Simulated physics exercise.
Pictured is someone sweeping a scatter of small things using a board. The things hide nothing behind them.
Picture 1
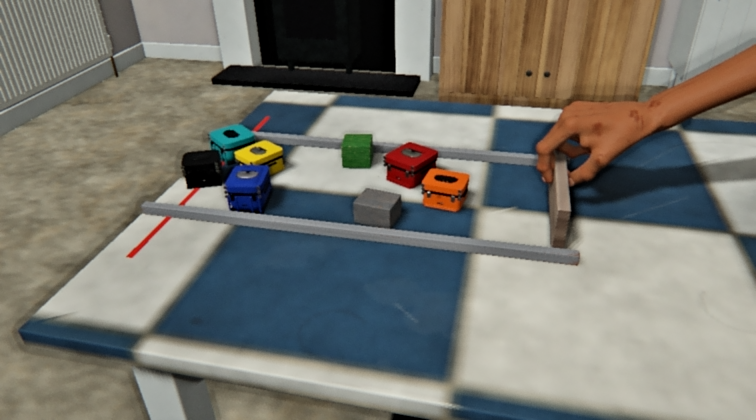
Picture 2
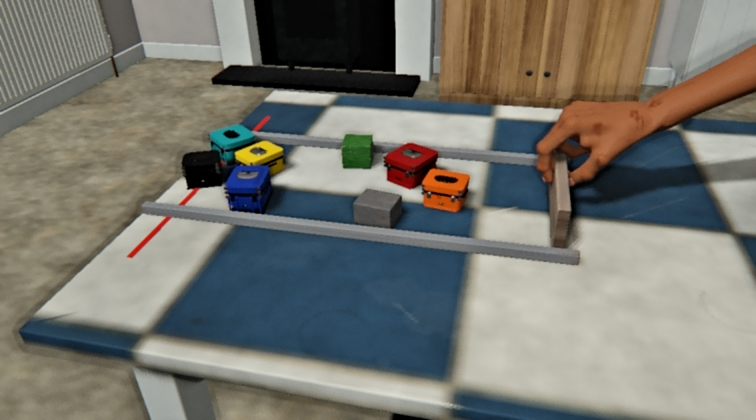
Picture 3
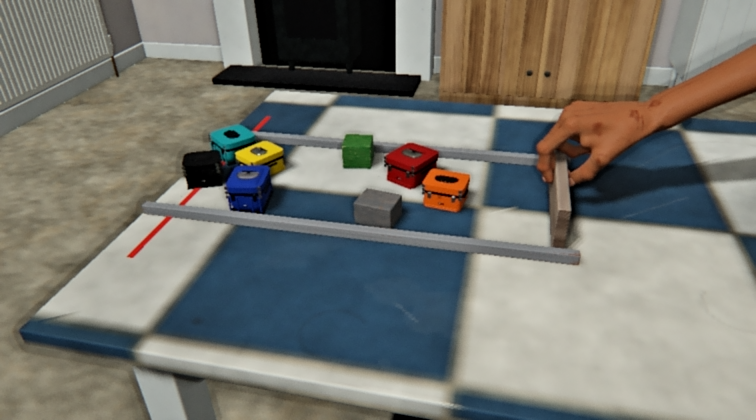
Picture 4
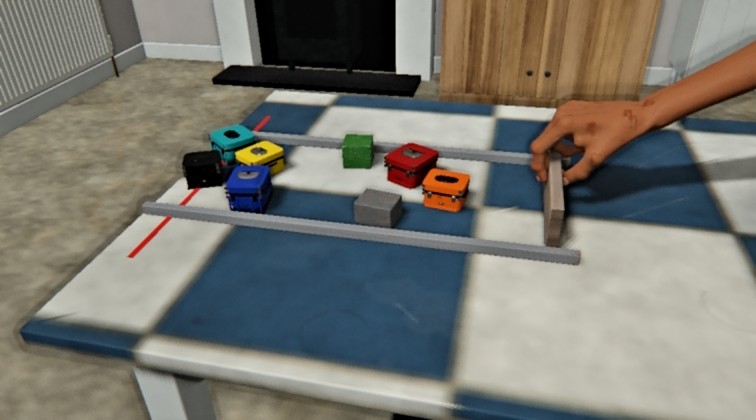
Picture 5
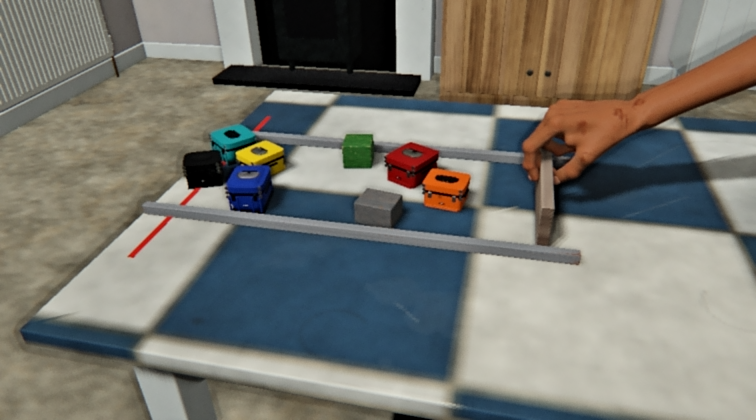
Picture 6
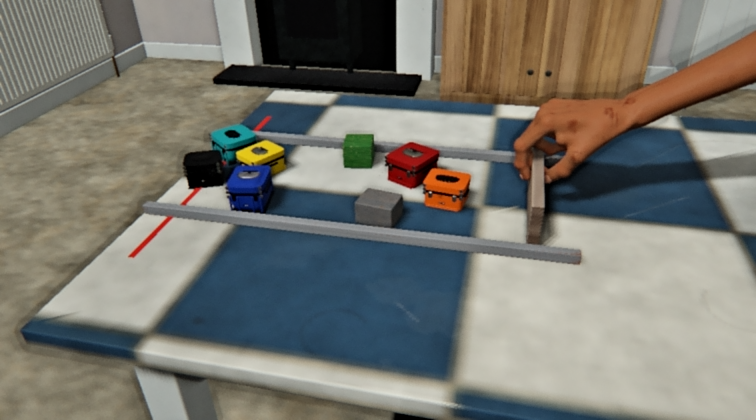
The footage shows a hand holding a board upright at the right end of two rails on a checkered table, with small colored cases and blocks between them; after staying still, the hand slides the board slightly left.
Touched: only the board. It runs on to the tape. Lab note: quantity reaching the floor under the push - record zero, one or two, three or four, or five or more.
What falls is three or four pieces.
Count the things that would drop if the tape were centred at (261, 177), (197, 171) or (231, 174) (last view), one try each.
Going through each try, you'd get 1, 8 and 4.
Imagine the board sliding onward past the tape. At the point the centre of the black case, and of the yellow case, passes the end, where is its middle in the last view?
Near (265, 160) and (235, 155).
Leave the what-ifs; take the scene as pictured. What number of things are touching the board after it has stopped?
Tally at the end: 4.
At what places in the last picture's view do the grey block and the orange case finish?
Final positions - grey block around (170, 188), orange case around (185, 170).
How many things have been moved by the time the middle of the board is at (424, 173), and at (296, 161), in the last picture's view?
Moved so far: 2, then 6.
Soon after, none off yet; black case at rest near (205, 169); turquoise case at rest near (235, 144); yellow case at rest near (262, 162).
Then, none off yet; black case moved about its own width near (169, 168); turquoise case moved a little near (224, 141); yellow case moved about its own width near (211, 159).
At rest, the number that fall off is three or four; fallen, blue case, yellow case, turquoise case and black case.
